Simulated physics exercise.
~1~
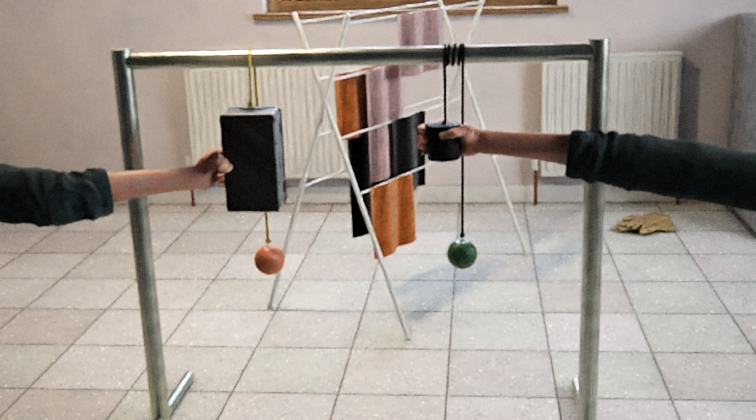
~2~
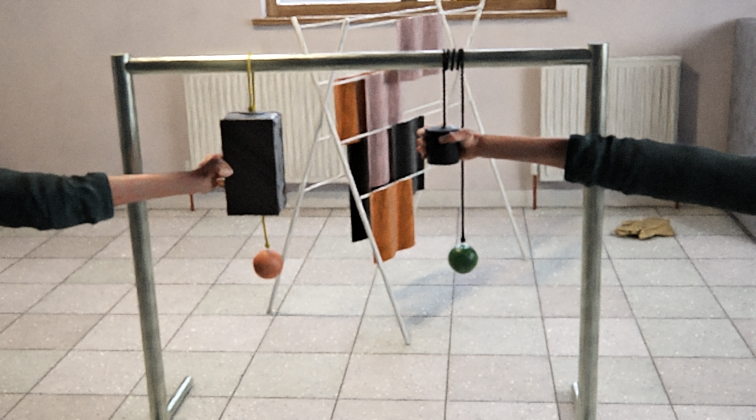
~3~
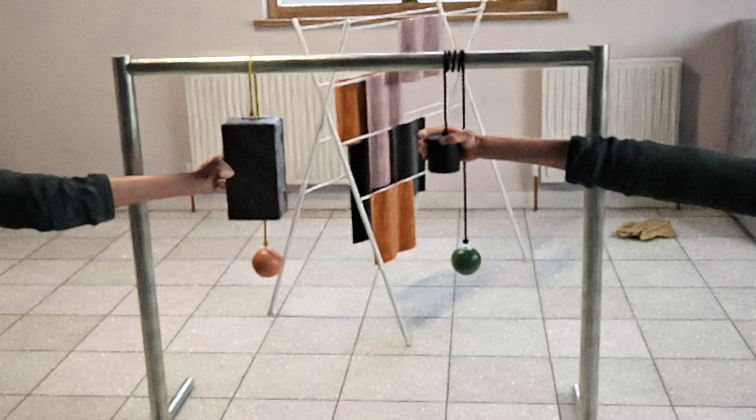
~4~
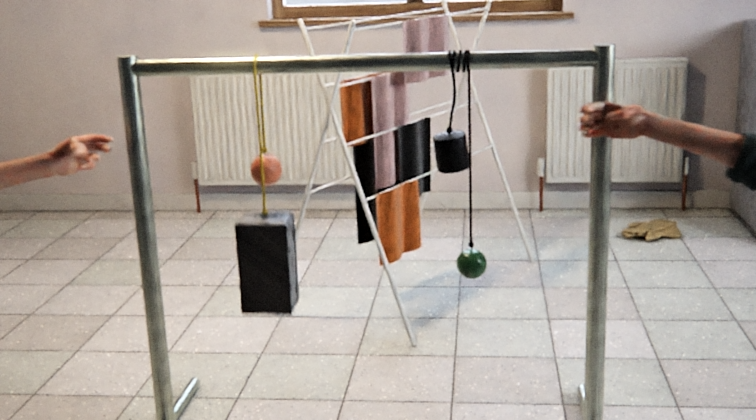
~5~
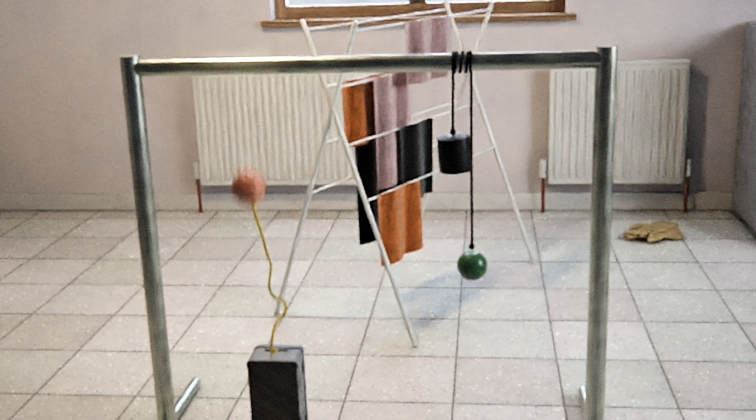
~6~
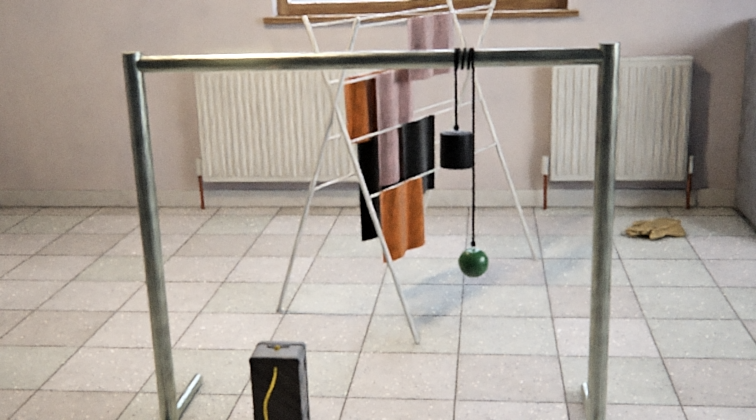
After two hands let go, the big dark block on the left dropped to the tiled floor, pulling its yellow cord and orange ball off the metal rail, while the small black cylinder and green ball stayed hanging from their dark cord.
